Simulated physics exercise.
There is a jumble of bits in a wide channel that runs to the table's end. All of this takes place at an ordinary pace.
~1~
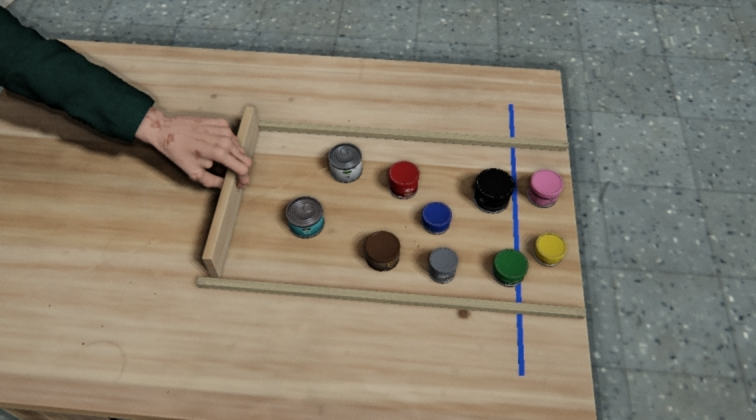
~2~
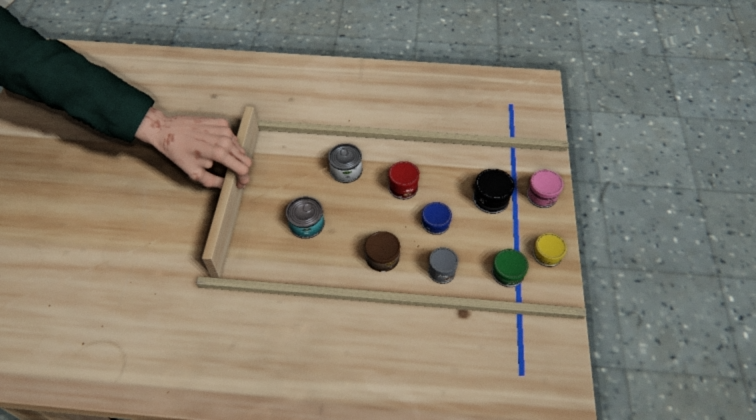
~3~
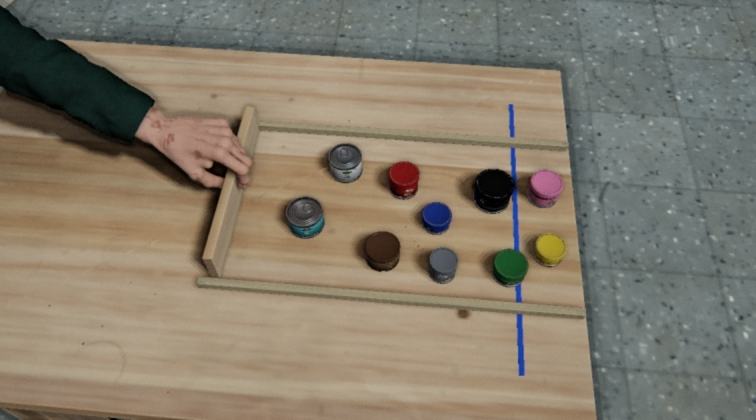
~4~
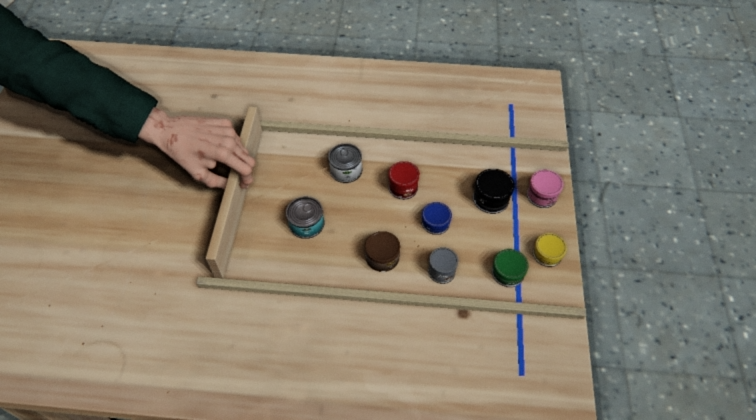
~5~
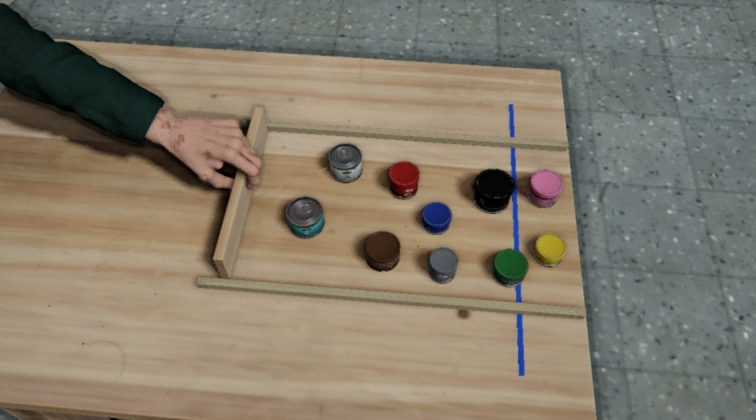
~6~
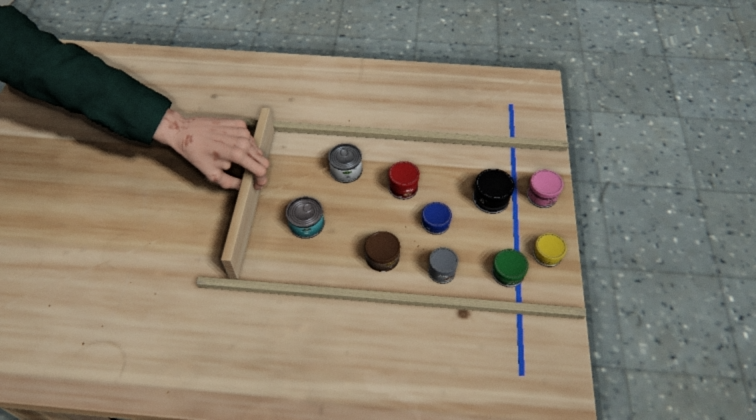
At first, a hand rests on a wooden board set across a channel between two thin strips on a table, with small, colourful lidded pots and a blue line to its right. The hand then pushes the board slightly right, leaving a gap before the nearest pots, which stay still.
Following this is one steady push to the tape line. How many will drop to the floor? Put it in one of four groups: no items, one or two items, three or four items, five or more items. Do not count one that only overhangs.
Most likely one of them, or two, will slide off.
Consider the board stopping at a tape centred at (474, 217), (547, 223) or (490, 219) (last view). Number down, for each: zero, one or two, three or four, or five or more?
First zero, then 5 or more, then no fall at all.
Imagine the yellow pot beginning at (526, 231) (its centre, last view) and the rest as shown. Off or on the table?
Result for the yellow pot: It holds firm.
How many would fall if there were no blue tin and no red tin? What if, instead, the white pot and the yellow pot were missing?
The number fallen is 0, and in the other try 1.
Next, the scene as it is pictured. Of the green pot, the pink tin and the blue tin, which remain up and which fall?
The green pot is spared; as for the pink tin, it is not spared; and the blue tin is spared.
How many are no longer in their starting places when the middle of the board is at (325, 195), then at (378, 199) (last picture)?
So 2, and at the other place 4.
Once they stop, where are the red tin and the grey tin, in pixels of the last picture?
Final spots - red tin (532, 198), grey tin (535, 289).
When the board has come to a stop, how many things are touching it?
The figure is 5.
Early on, none off yet; yellow pot at rest near (549, 250); pink tin at rest near (545, 189); green pot at rest near (510, 268).
Finally, the number that fall off is one or two; lost, pink tin.
